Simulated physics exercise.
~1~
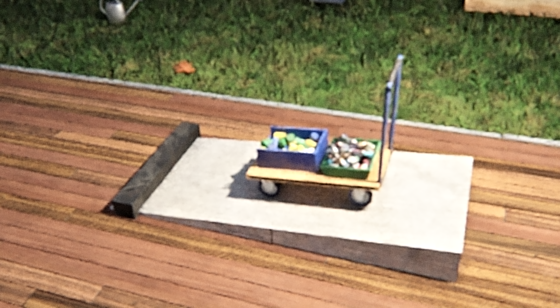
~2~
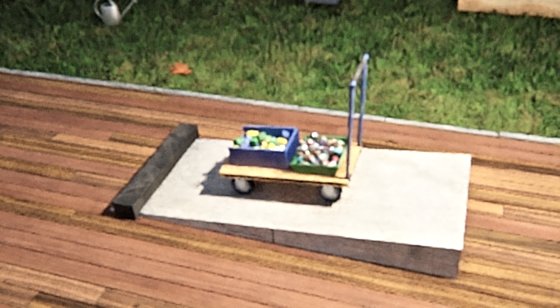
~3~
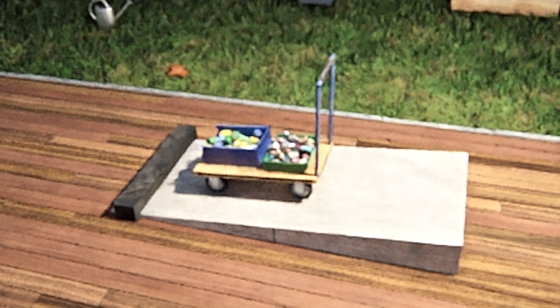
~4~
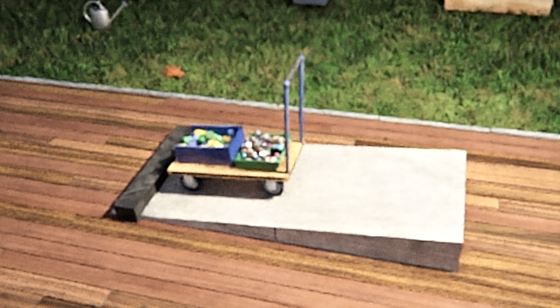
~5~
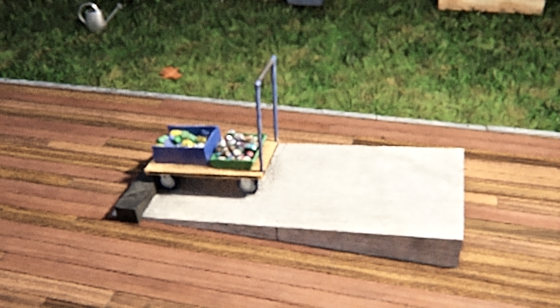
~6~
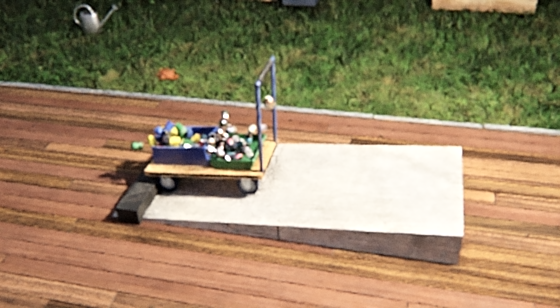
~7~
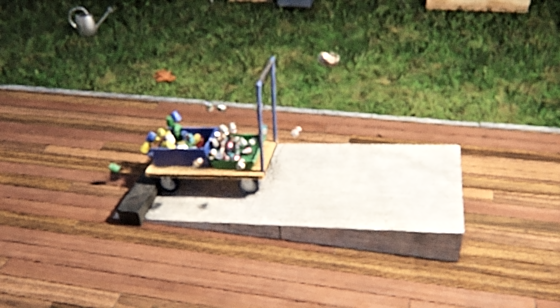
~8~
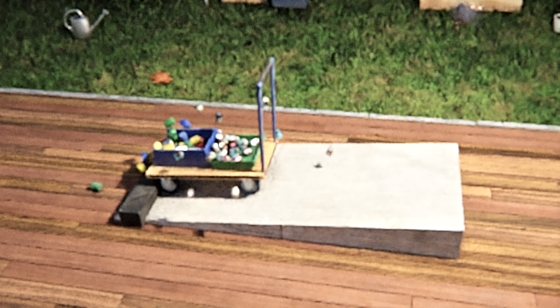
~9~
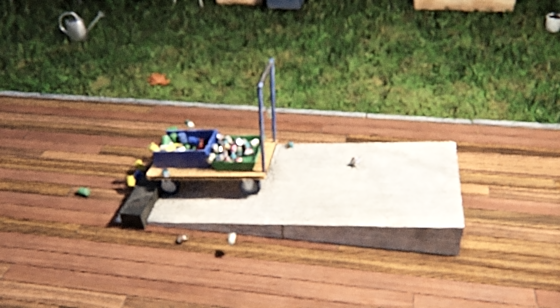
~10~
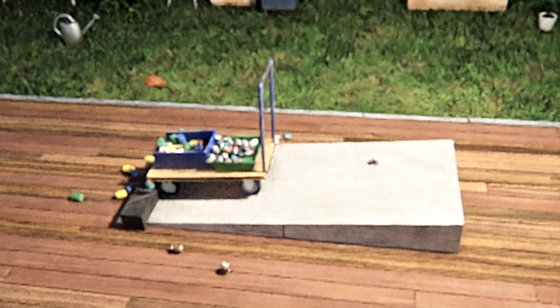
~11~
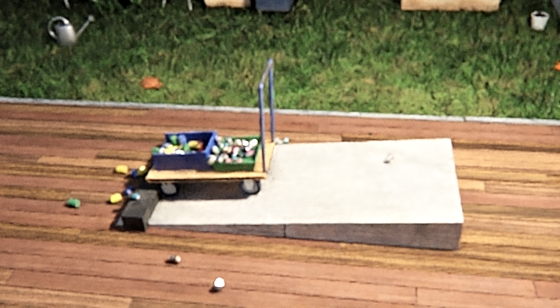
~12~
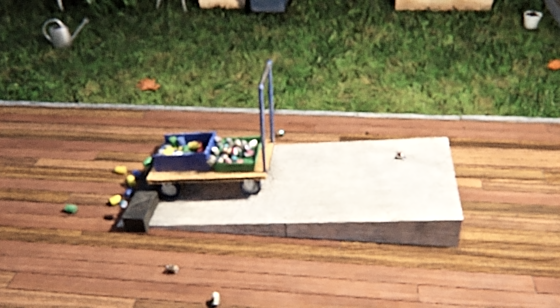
In this clip, a trolley carrying a blue basket and a green basket of small items rolls left down a pale ramp and stops abruptly against a dark beam. Some items fly out and scatter across the wooden deck, while both baskets stay on the trolley, still partly filled.
